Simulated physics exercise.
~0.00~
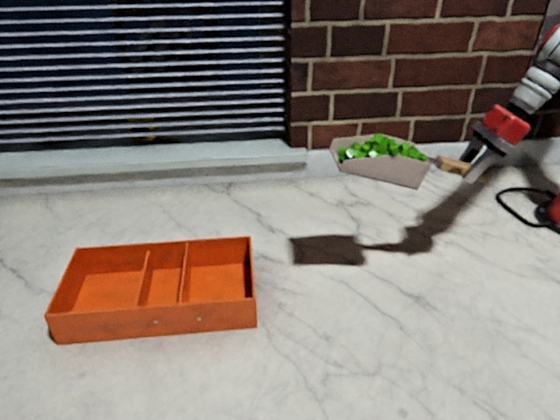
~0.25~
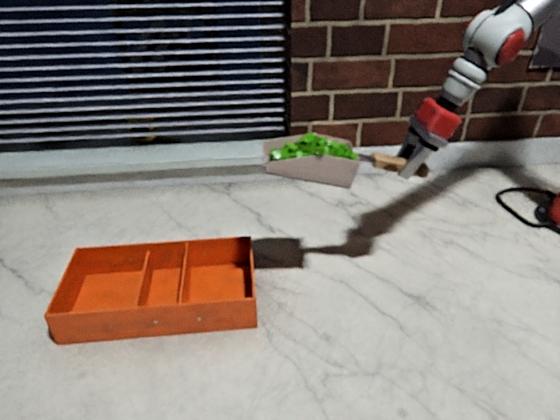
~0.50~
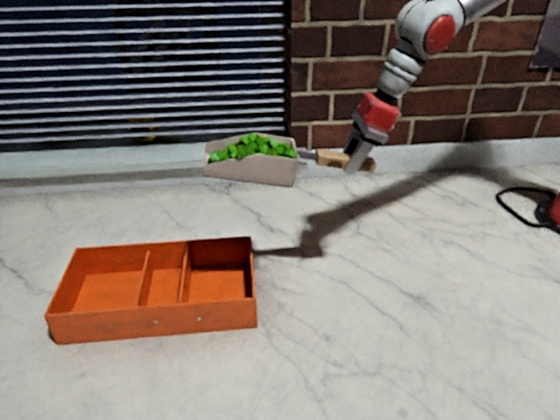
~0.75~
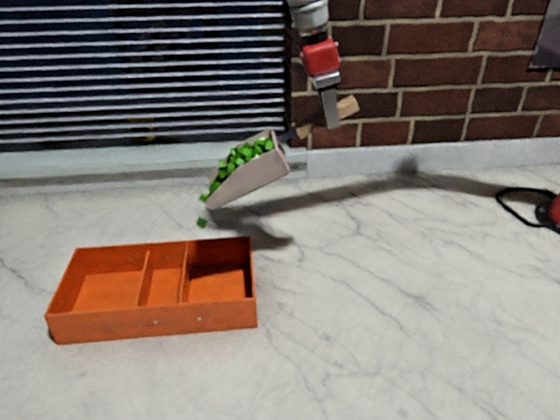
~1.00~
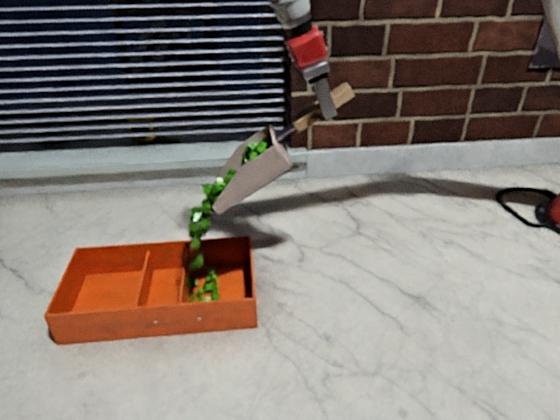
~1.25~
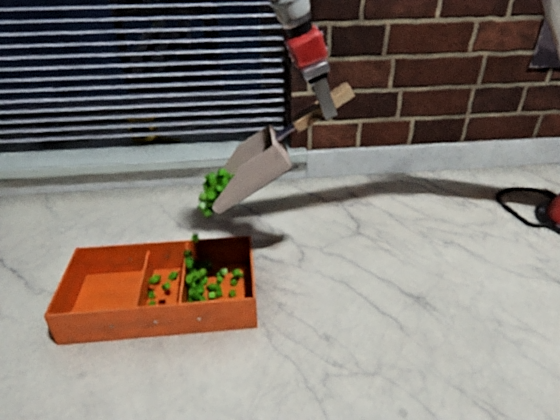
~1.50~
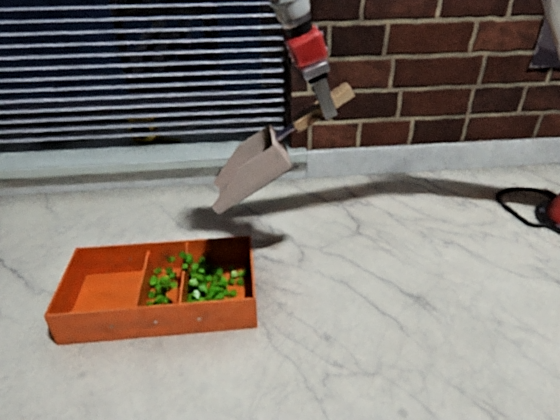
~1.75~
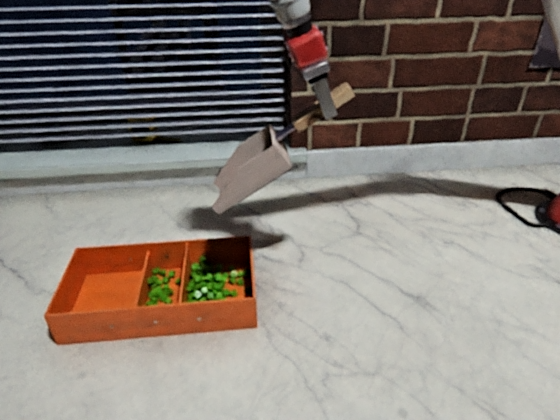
A robot arm carries a scoop left and tips green pieces into an orange box's right and middle parts.
